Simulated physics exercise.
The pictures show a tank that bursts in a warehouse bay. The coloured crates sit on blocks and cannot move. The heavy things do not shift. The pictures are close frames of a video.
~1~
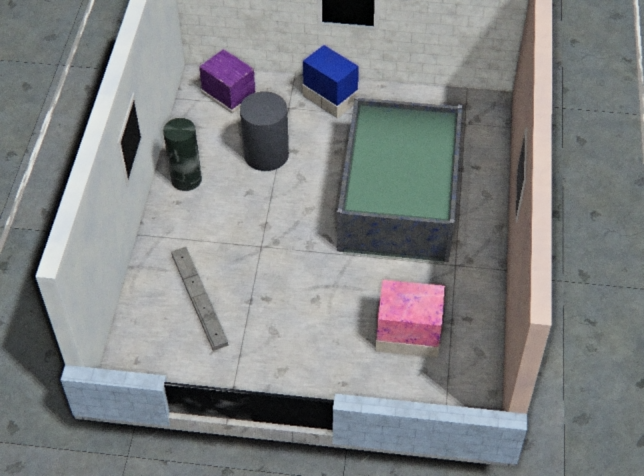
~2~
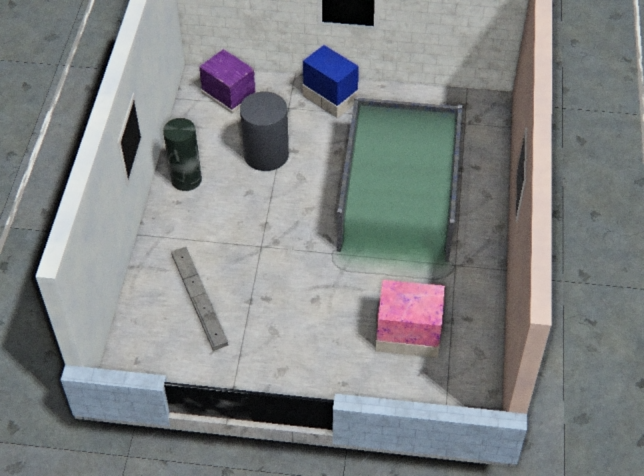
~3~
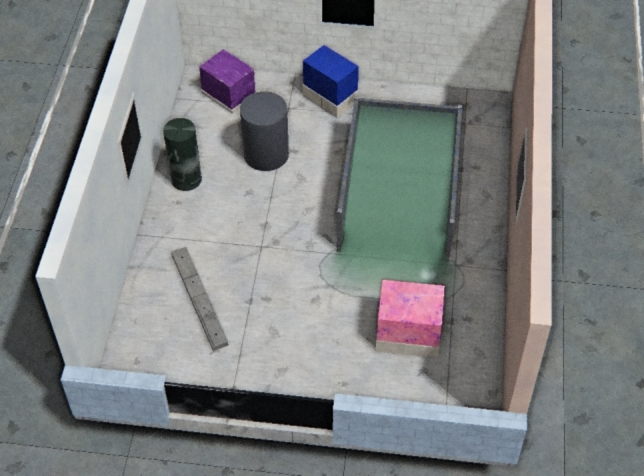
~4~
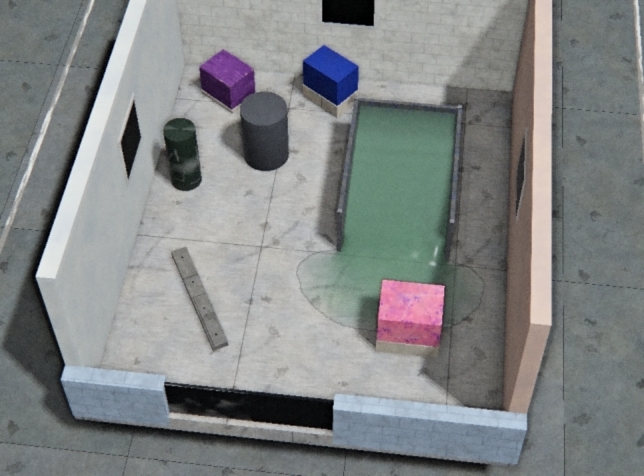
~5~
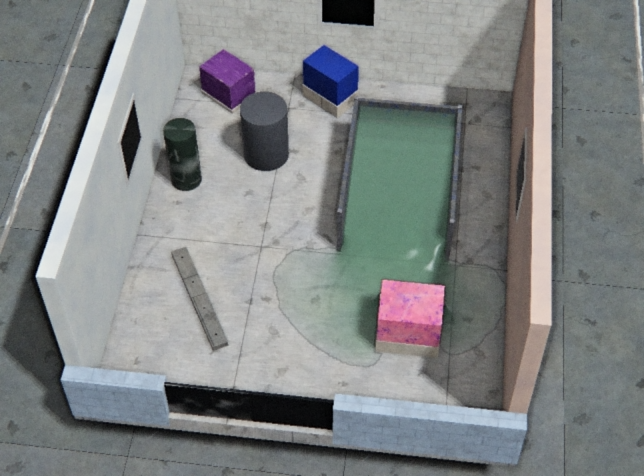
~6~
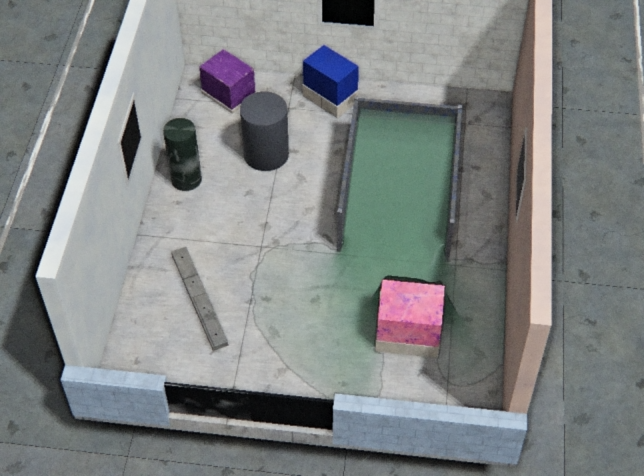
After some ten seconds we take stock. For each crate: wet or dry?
One by one: The pink crate gets wet; the purple crate gets wet; the blue crate stays dry.
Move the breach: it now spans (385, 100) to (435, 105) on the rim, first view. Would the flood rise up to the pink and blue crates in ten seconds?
My reading: The pink one is spared; the blue one is wetted.
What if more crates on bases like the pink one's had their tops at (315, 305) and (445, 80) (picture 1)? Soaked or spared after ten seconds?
In turn: Is soaked, remains dry.
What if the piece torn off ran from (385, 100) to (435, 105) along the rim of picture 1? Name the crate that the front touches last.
It is the crate marked pink.
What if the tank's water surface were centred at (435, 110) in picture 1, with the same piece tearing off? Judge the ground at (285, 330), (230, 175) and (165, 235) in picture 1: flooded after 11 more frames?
As listed: Flooded, clear, clear.
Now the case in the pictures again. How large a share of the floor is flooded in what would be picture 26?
Roughly 65 per cent.
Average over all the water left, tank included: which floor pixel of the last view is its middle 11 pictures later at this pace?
Around (366, 290).
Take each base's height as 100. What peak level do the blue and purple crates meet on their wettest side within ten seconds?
Near 60 and 250 in a hundred.
A moment on, water covers 30 % of the floor; the pink crate water round its plinth, the purple crate not reached, the blue crate not reached.
Next, water covers 45 % of the floor; the pink crate water round its plinth, the purple crate not reached, the blue crate not reached.
Then, water covers 65 % of the floor; the pink crate water round its plinth, the purple crate not reached, the blue crate not reached.
Later, water covers 95 % of the floor; the pink crate water round its plinth, the purple crate water round its plinth, the blue crate water round its plinth.
In the end, water covers 100 % of the floor; the pink crate was topped, the purple crate was topped, the blue crate stayed above the water.
